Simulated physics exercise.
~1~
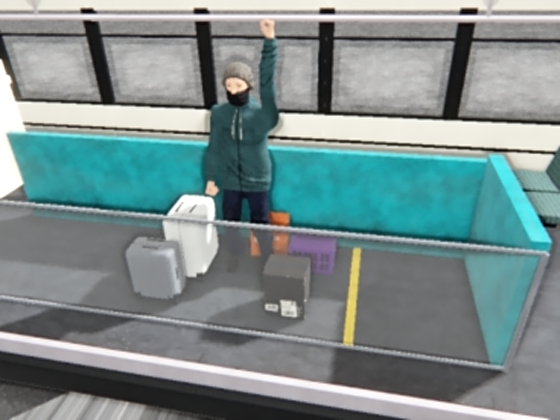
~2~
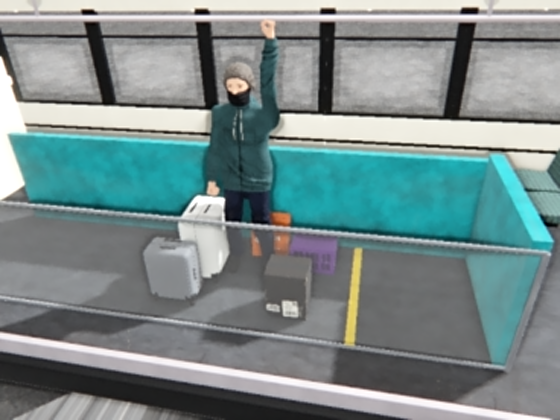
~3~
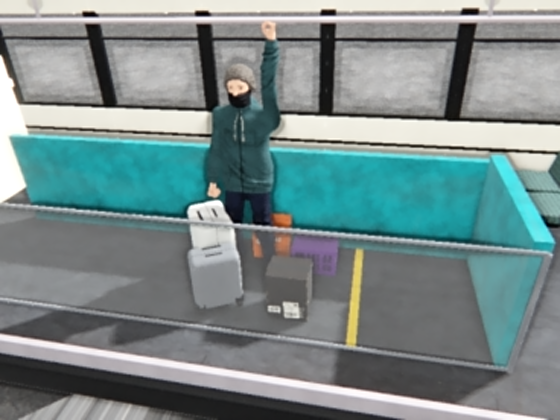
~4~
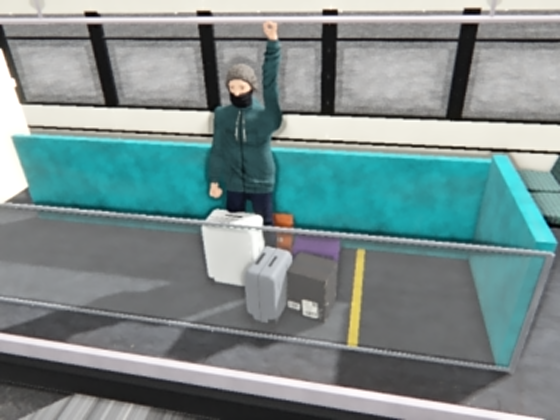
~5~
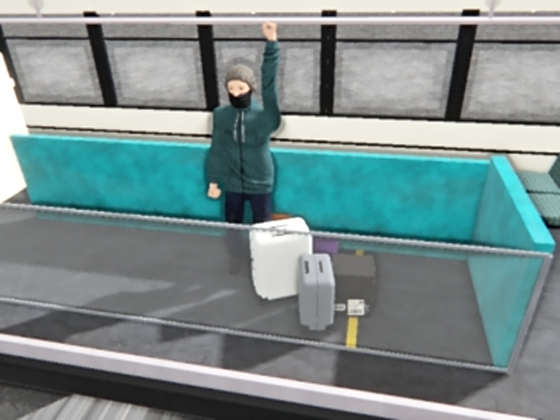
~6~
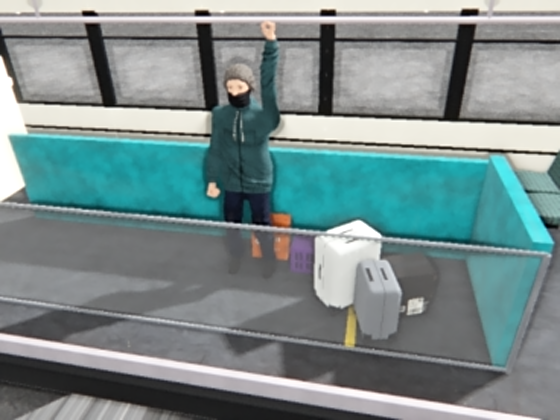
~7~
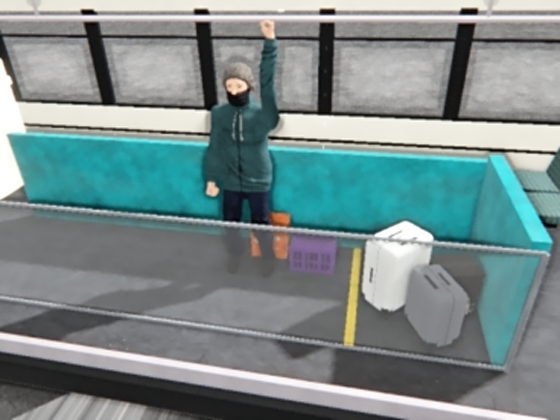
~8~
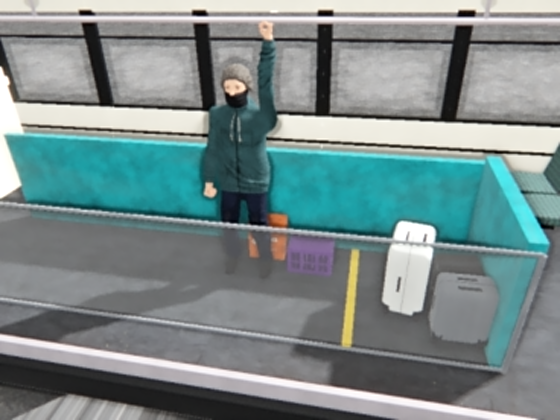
In this clip, a grey wheeled case and a larger white one roll right across a tram bay past a standing traveller with one arm raised, and a black pack then moves right too; all three cross the yellow line, while an orange carton and purple crate stay short of it.
